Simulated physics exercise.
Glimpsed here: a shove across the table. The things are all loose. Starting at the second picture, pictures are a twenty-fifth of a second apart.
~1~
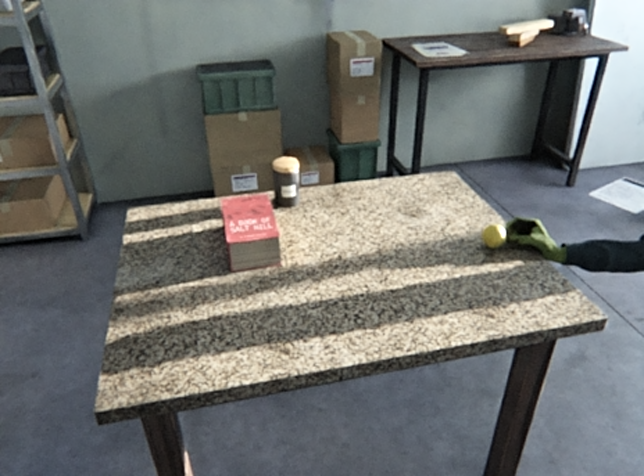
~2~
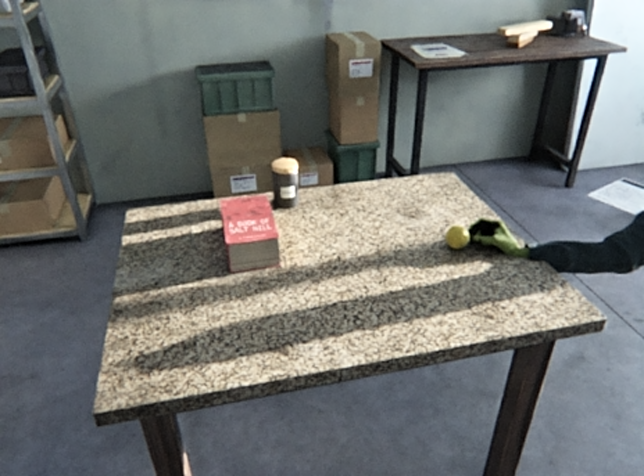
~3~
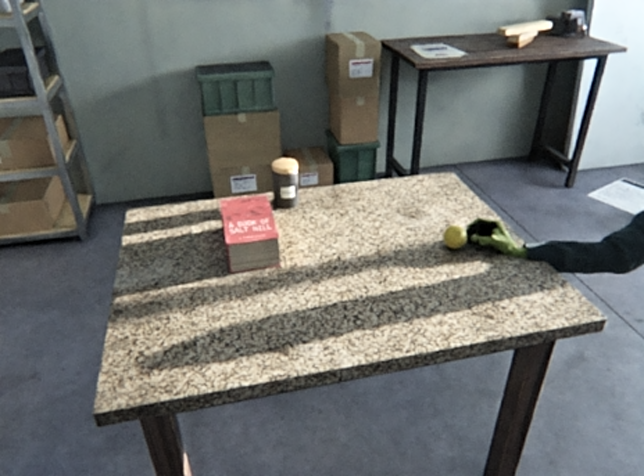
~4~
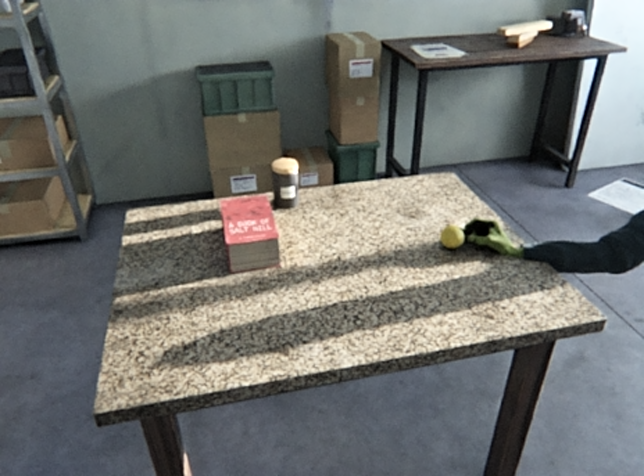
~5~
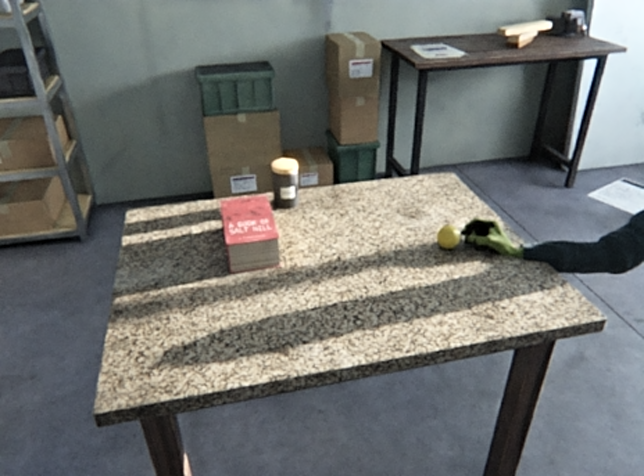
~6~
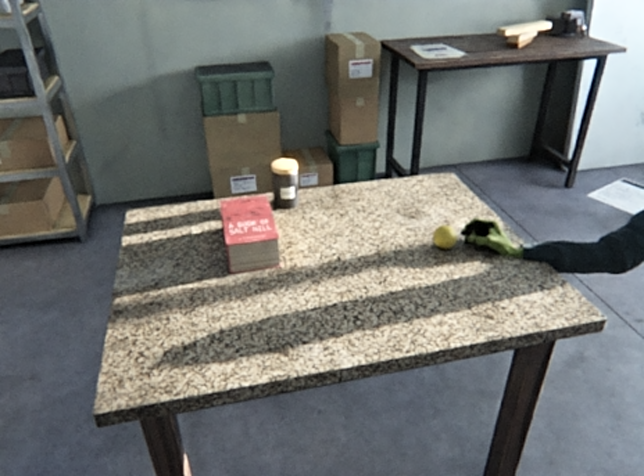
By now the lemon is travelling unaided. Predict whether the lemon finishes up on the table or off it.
Safe on the tabletop.
Then, 0.20 s after the last picture, yellow lemon rolled about its own width near (429, 237).
Then, 0.60 s after the last picture, yellow lemon rolled well along near (405, 237).
Then, 1.20 s after the last picture, yellow lemon rolled well along near (387, 237).
At rest, moved from the start, yellow lemon. Seen from the same camera at the end, yellow lemon near (386, 237).
